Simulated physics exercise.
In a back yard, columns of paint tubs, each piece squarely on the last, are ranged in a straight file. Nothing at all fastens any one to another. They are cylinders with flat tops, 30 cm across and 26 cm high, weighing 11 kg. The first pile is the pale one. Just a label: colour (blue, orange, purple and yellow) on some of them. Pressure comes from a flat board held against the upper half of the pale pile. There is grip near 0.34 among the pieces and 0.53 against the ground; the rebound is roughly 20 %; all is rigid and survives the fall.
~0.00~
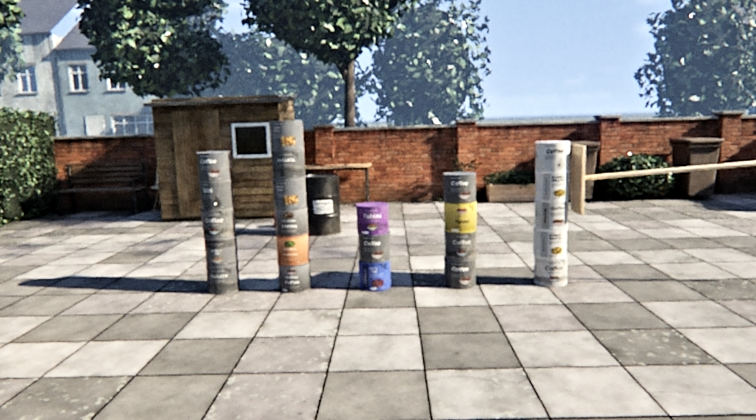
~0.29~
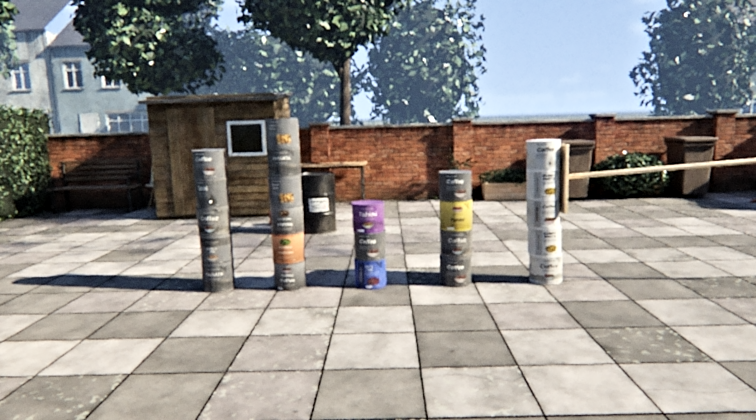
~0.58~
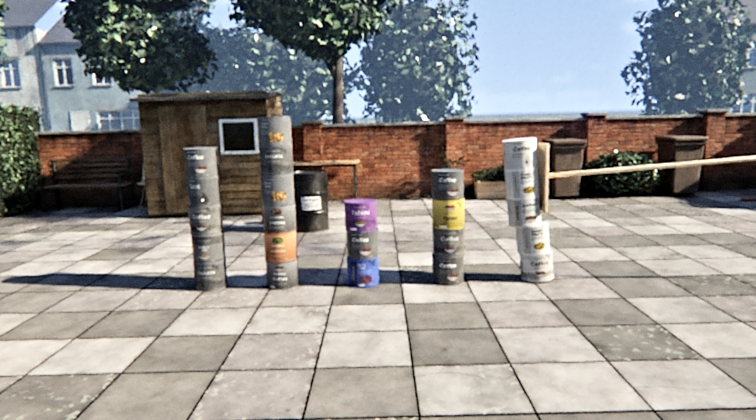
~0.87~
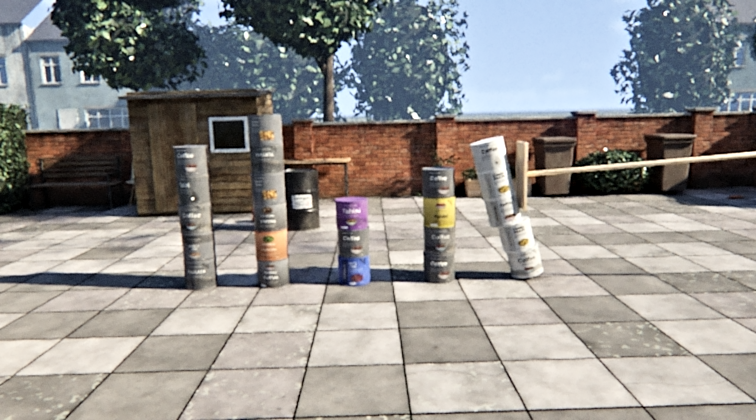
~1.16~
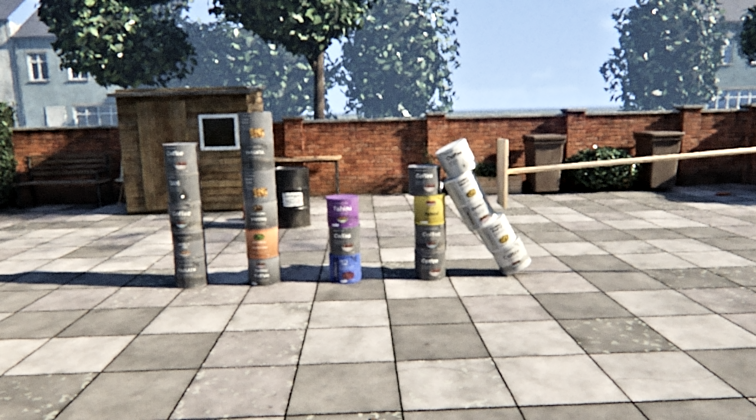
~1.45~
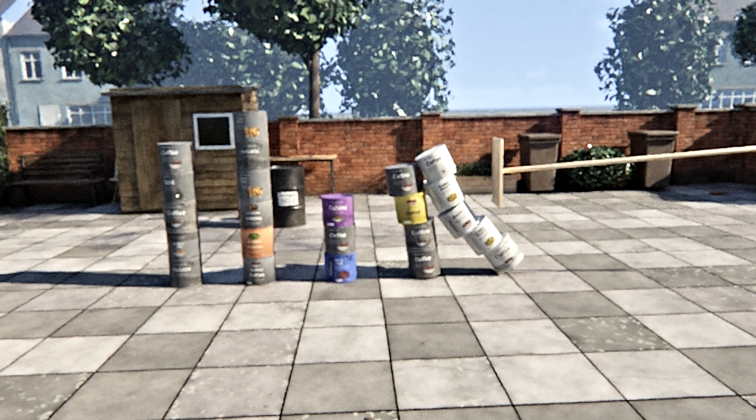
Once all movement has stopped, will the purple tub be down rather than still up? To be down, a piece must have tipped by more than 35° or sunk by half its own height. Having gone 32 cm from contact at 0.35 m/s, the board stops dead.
Yes, it ends up out of place.
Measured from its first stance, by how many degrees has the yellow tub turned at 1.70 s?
Roughly 20°.
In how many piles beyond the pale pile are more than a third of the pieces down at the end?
All told, the figure is 2.
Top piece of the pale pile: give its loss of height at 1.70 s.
Some 30 centimetres.
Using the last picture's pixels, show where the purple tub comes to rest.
I'd put it somewhere near (295, 245).
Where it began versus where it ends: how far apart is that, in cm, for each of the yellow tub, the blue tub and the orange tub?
About: Yellow 90, blue 0, orange 0.
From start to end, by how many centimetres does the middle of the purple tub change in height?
About 45 cm lower.
After 1.70 s, 5 of the pale pile down; none of the 18 other tubs down, 4 disturbed; purple tub unmoved; yellow tub 20° from how it stood.
After 2.06 s, 5 of the pale pile down; 4 of the 18 other tubs down; purple tub 12° from how it stood; yellow tub 24° from how it stood, 17 cm lower.
After 2.62 s, 5 of the pale pile down; 6 of the 18 other tubs down; purple tub 14° from how it stood, 14 cm lower; orange tub 33 mm from its place.
After 3.48 s, 5 of the pale pile down; 6 of the 18 other tubs down; purple tub on its side; orange tub 21 mm from its place.
In the end (4.1 s), 5 of the pale pile down; 6 of the 18 other tubs down; purple tub on its side; yellow tub 26 cm lower; blue tub 33 mm from its place. From the last view, middles, purple tub near (295, 245), yellow tub near (337, 240).
